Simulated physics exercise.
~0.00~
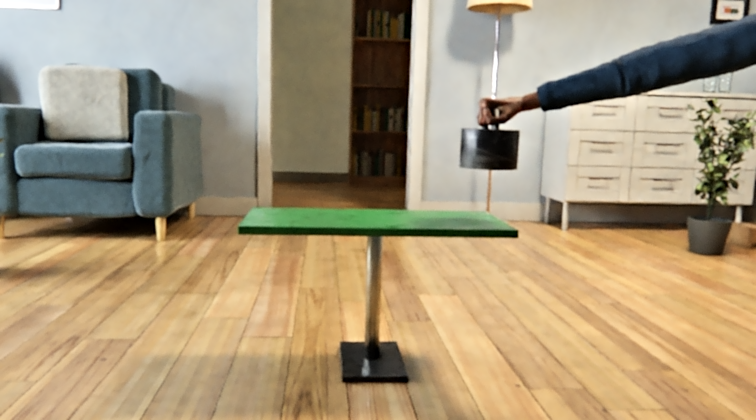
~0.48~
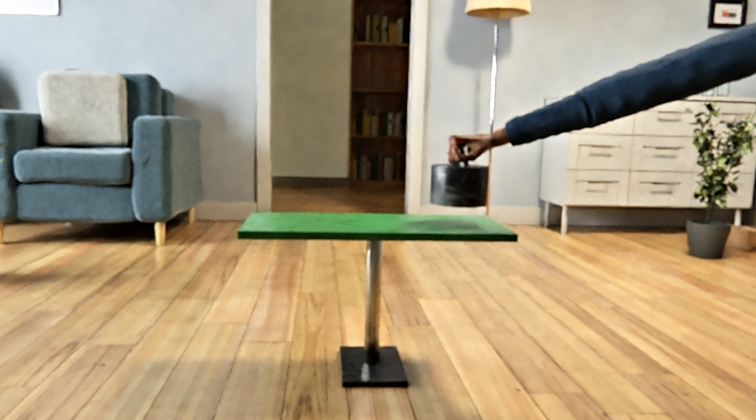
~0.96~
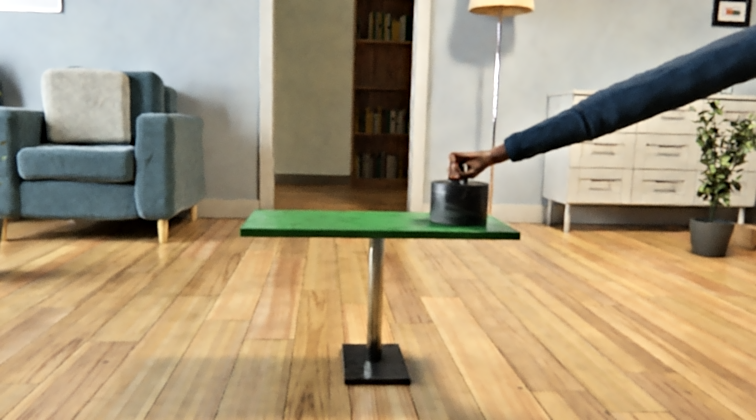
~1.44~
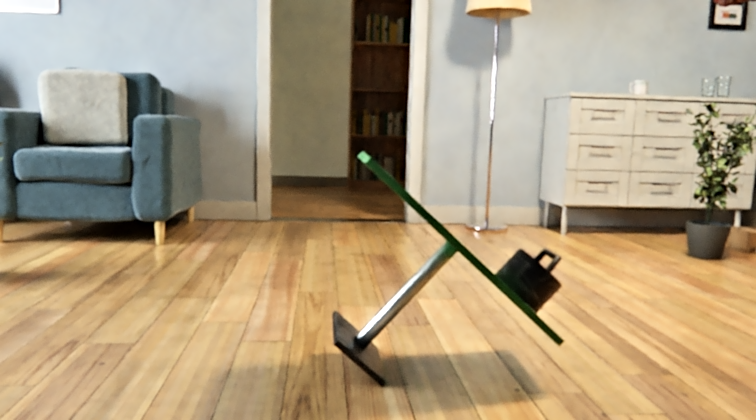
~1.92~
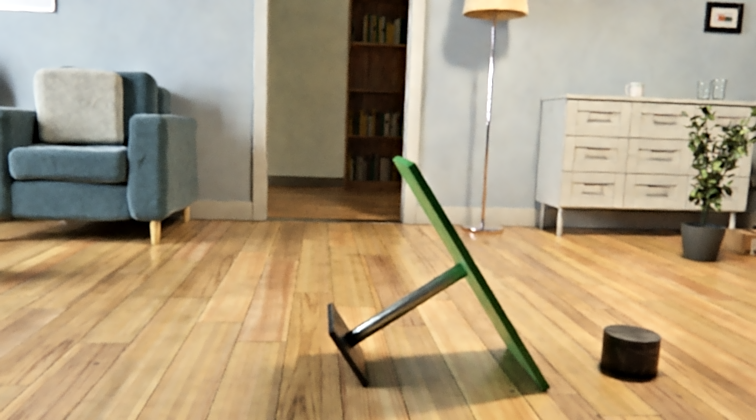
In a living room with a wooden floor, a hand lowered a dark round object with a handle onto the right side of a slim green stand and let go, and the stand tipped over to the right, sending the object onto the floor.
